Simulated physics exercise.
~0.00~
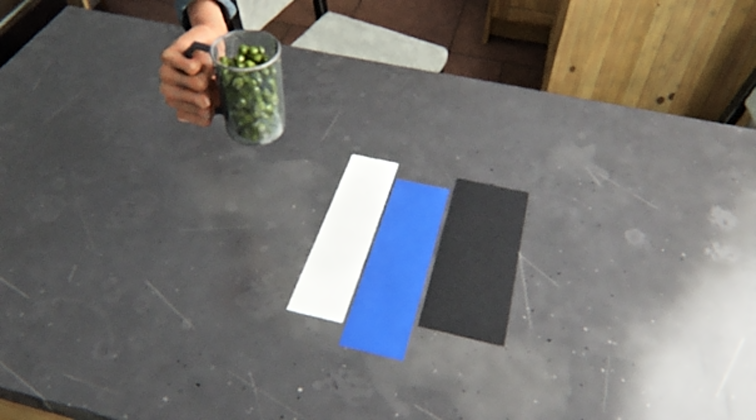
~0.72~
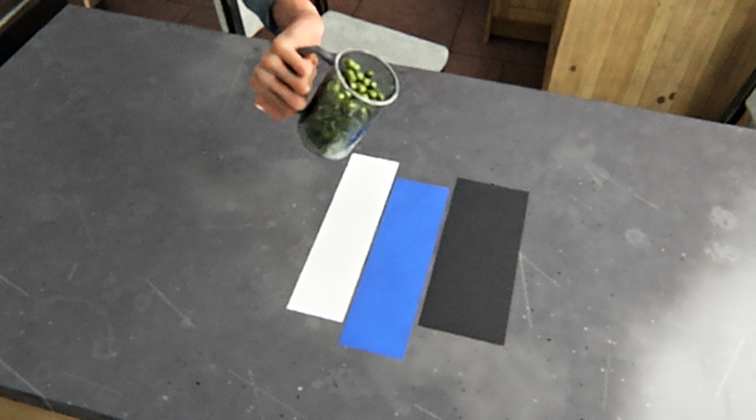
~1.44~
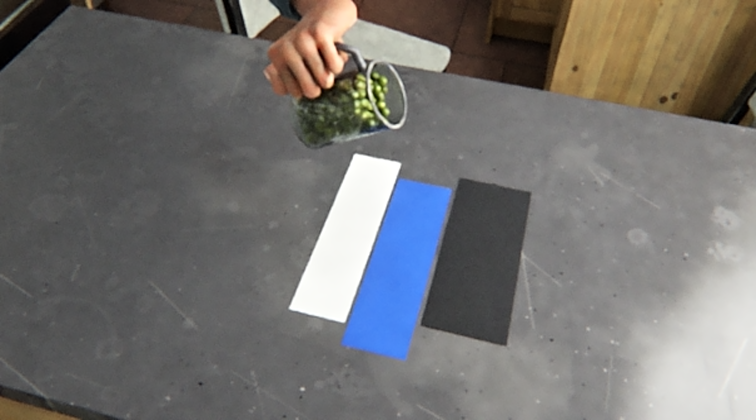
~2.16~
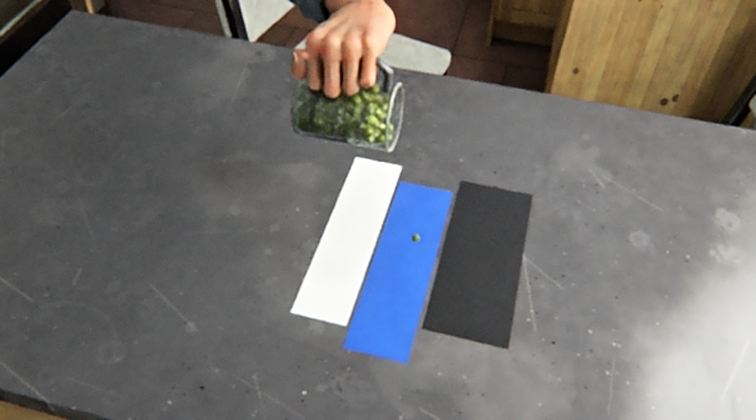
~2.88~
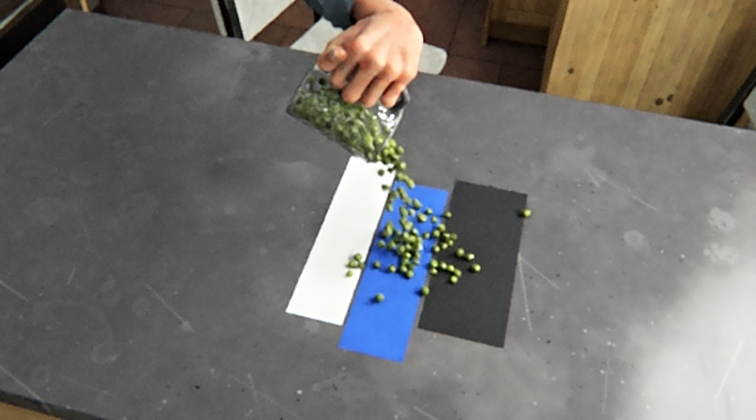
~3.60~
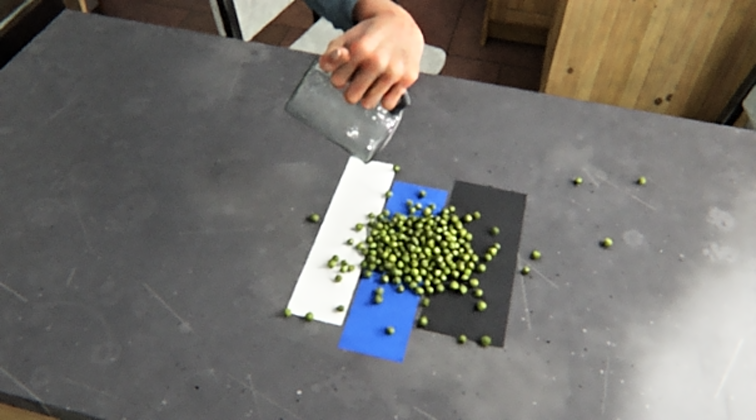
A hand tips a glass mug, spilling green olives mostly across blue and black mats.
